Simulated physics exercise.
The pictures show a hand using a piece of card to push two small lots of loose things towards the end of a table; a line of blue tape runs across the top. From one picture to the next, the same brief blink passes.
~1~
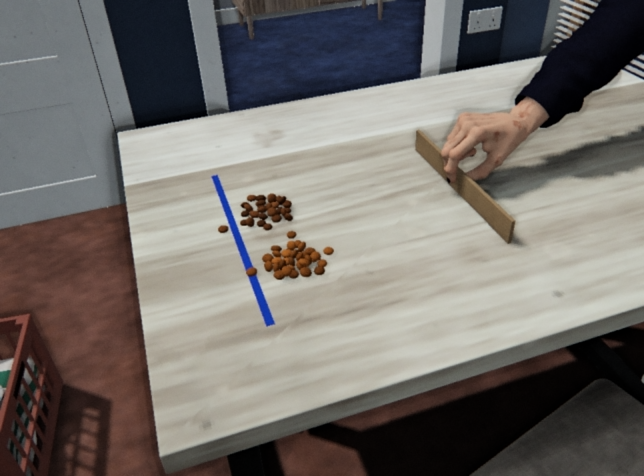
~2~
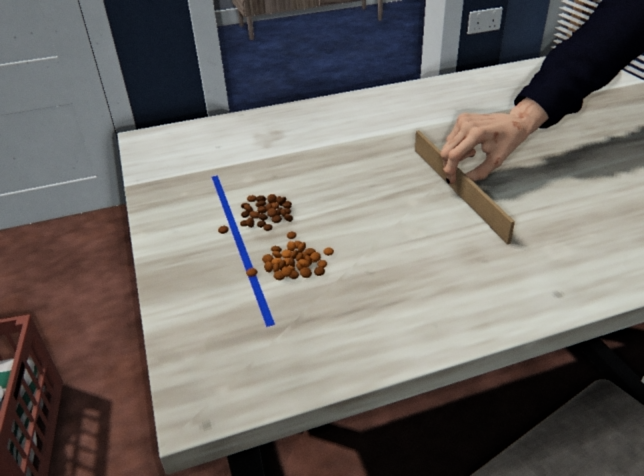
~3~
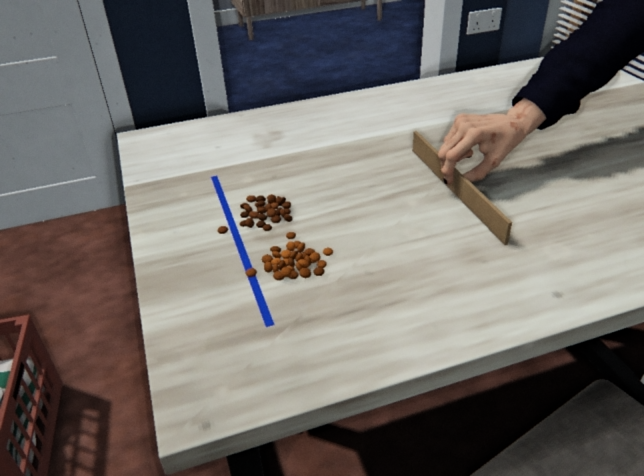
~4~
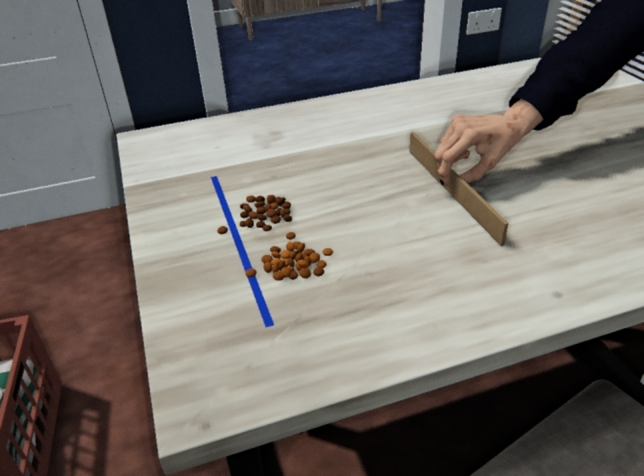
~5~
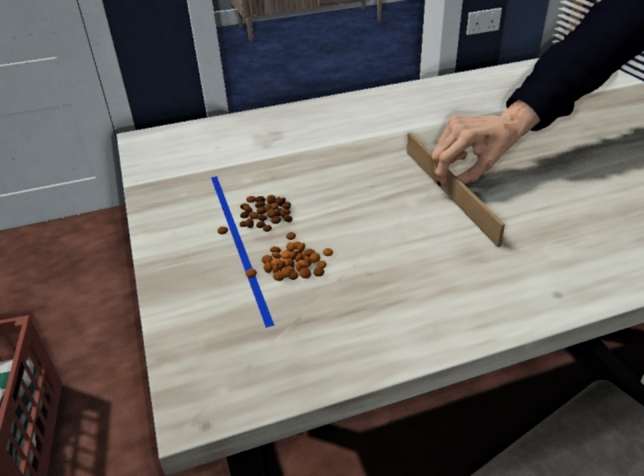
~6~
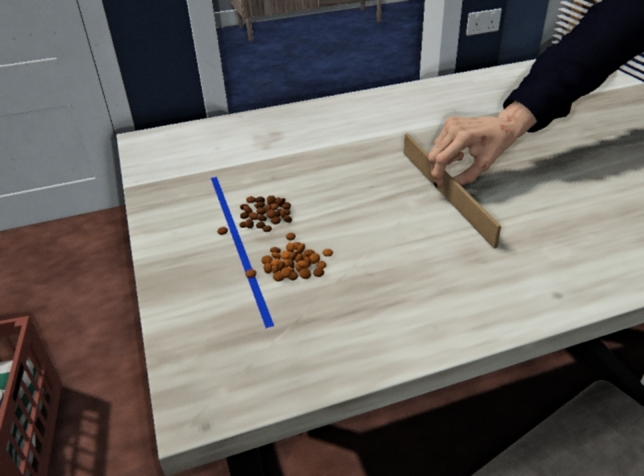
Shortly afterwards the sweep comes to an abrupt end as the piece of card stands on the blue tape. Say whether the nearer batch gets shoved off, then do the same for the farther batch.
Result: The nearer batch never goes over; the farther batch never goes over.
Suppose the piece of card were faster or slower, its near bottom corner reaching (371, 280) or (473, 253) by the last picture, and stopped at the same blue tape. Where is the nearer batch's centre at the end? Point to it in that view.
Roughly (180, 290), then (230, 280).
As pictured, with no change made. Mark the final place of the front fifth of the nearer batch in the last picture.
In the final frame you'd find it around (213, 288).
Then, 1.83 s later than the last frame, piece of card still moving, near (342, 198); nearer batch all on the table, its front near (251, 274); farther batch all on the table, its front near (223, 231).
Then, 3.68 s later than the last frame, piece of card stopped at the blue tape; nearer batch all on the table, its front near (202, 291); farther batch all on the table, its front near (185, 243).
When it is over, piece of card stopped at the blue tape; nearer batch all on the table, its front near (202, 291); farther batch all on the table, its front near (185, 243).
